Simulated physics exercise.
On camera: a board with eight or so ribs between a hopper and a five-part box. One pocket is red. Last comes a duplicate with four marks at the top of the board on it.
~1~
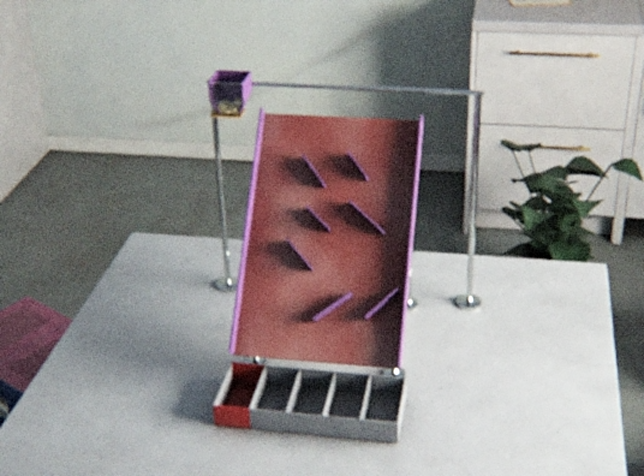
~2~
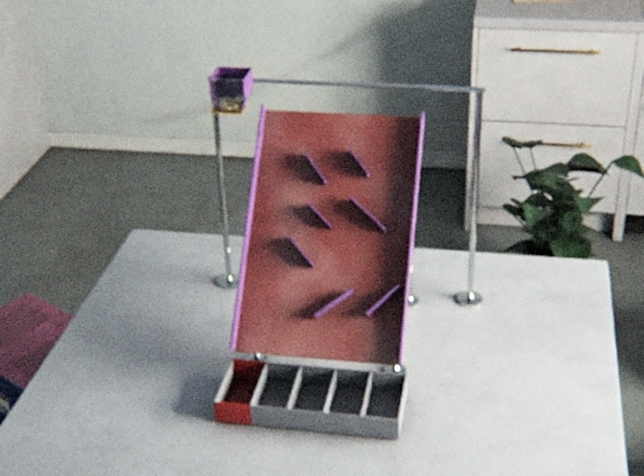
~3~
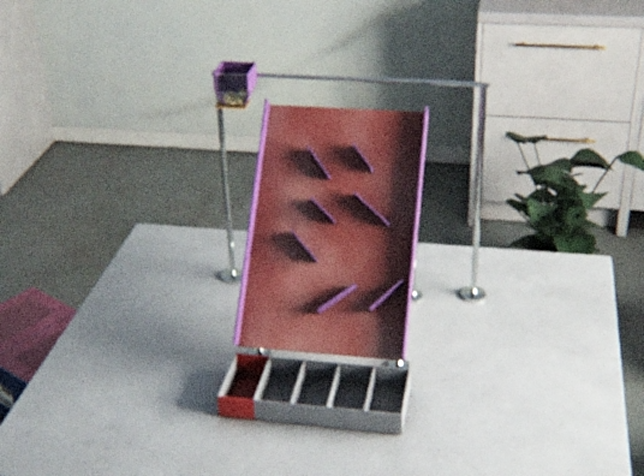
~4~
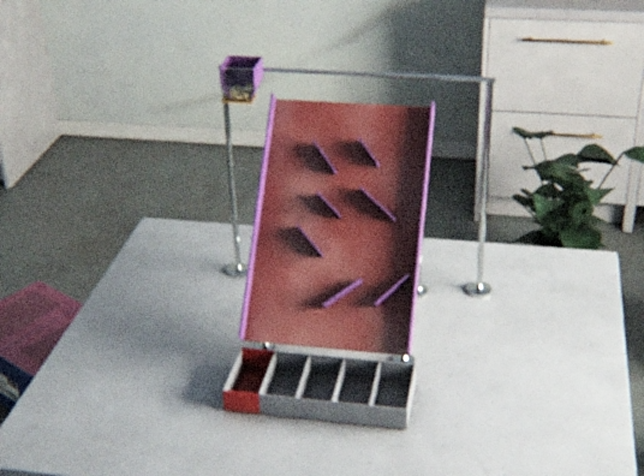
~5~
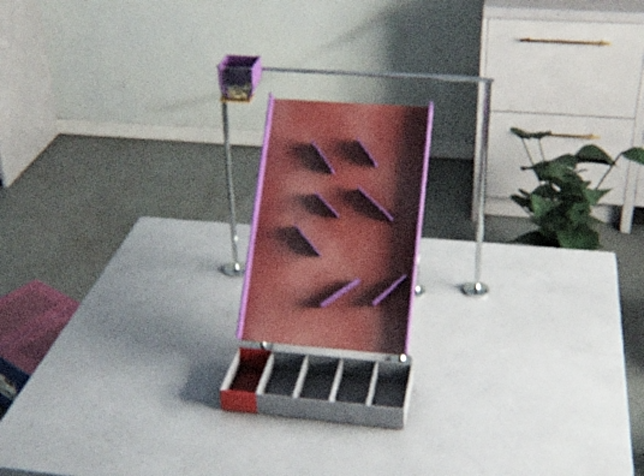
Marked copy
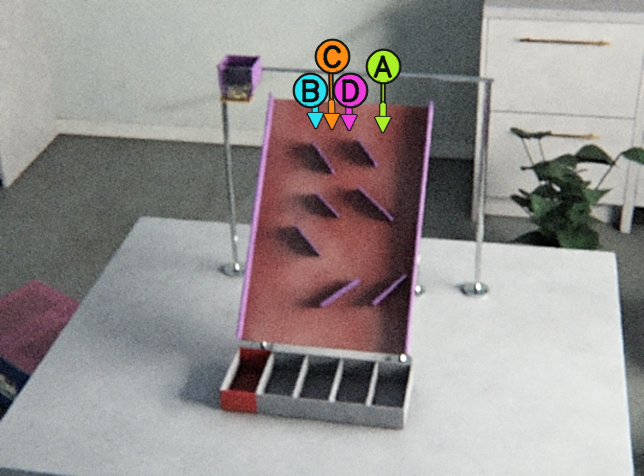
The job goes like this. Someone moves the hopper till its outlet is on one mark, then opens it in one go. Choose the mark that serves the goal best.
B beats the others.
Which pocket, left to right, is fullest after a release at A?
It is the third one.
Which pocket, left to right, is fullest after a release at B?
The first.
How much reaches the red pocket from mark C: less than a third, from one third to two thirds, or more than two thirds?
It is less than a third.
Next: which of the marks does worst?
That would be A.
On the marked copy, mark A meets the board at (382, 126); mark B meets the board at (315, 122); mark C meets the board at (331, 123); mark D meets the board at (349, 124).
With A, none in the red pocket, nearly all in other pockets, a small part outside the box.
With B, about half in the red pocket, about a third in other pockets, a small part outside the box.
With C, about a quarter in the red pocket, about two thirds in other pockets, a small part outside the box.
With D, a small part in the red pocket, most in other pockets, a stray few outside the box.
